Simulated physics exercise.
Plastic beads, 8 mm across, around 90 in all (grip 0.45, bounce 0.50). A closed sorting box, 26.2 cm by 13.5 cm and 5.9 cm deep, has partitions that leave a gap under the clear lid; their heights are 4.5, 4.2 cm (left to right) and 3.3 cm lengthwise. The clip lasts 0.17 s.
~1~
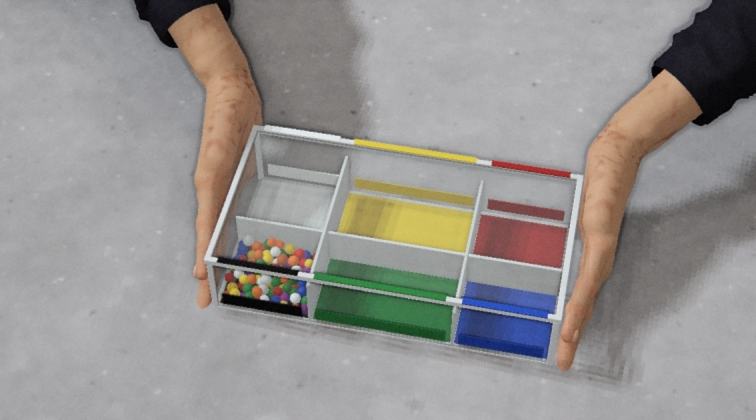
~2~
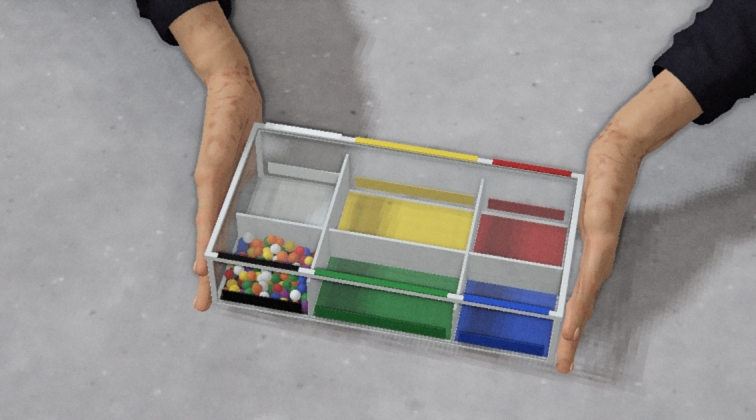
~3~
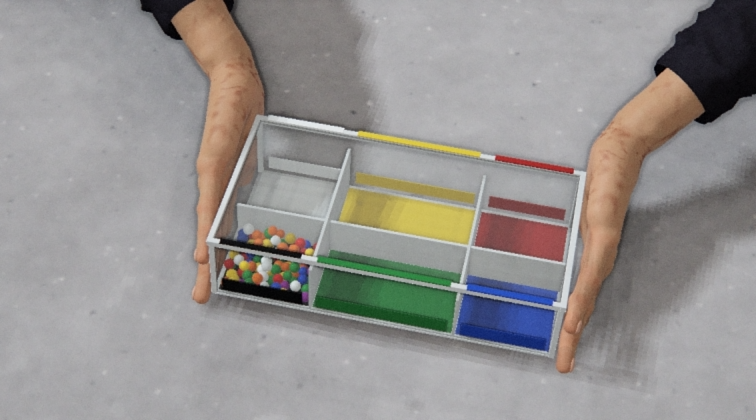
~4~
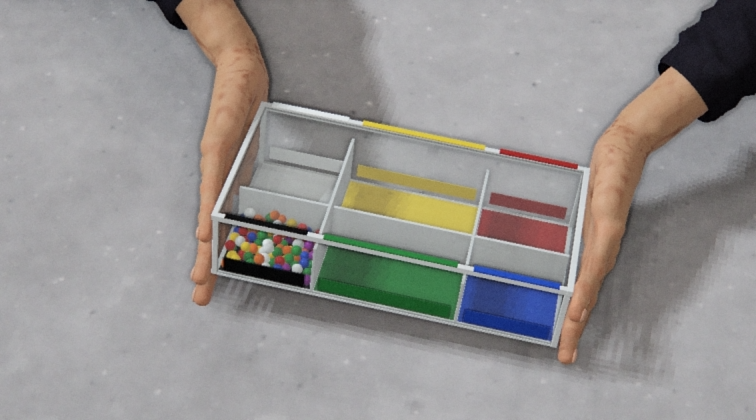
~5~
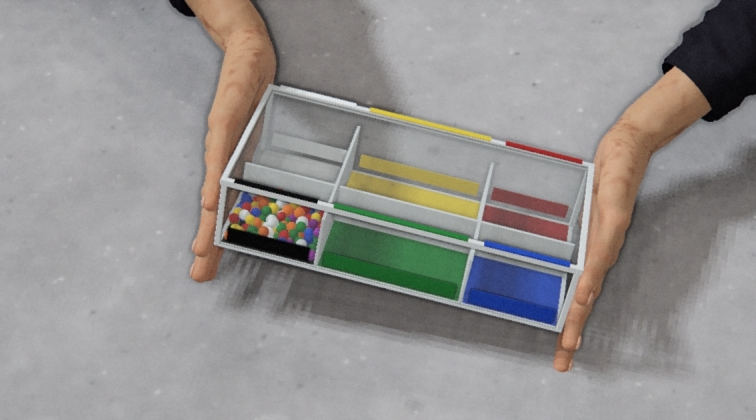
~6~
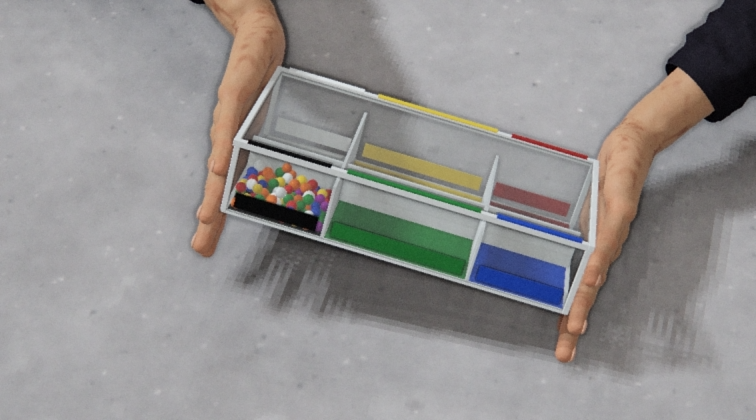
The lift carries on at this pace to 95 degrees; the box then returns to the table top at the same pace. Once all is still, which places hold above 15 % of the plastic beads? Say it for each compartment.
Red compartment: No; blue compartment: No; green compartment: No; yellow compartment: Yes; white compartment: Yes; black compartment: No.
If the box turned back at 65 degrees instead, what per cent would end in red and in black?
In that case red 0, black 55.
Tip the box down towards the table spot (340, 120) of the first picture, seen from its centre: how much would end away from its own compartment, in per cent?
Some 80 per cent.
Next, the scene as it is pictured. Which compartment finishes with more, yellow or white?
It is the white one.
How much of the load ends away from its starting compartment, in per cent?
Roughly 95 per cent.
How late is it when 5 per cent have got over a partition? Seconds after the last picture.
At about 0.35 s.
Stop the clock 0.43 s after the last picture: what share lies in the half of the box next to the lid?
Roughly 90 per cent.
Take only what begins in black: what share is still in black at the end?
About 10 per cent.
Then, 0.43 s after the last picture, tilt 94 degrees; yellow 5 %, white 40 %, black 55 %.
Then, 0.72 s after the last picture, tilt 39 degrees; yellow 35 %, white 55 %, black 5 %.
Then, 1.11 s after the last picture, tilt 0 degrees; yellow 35 %, white 55 %, black 5 %.
In the end, red 0 %, blue 0 %, green 0 %, yellow 35 %, white 55 %, black 5 %.
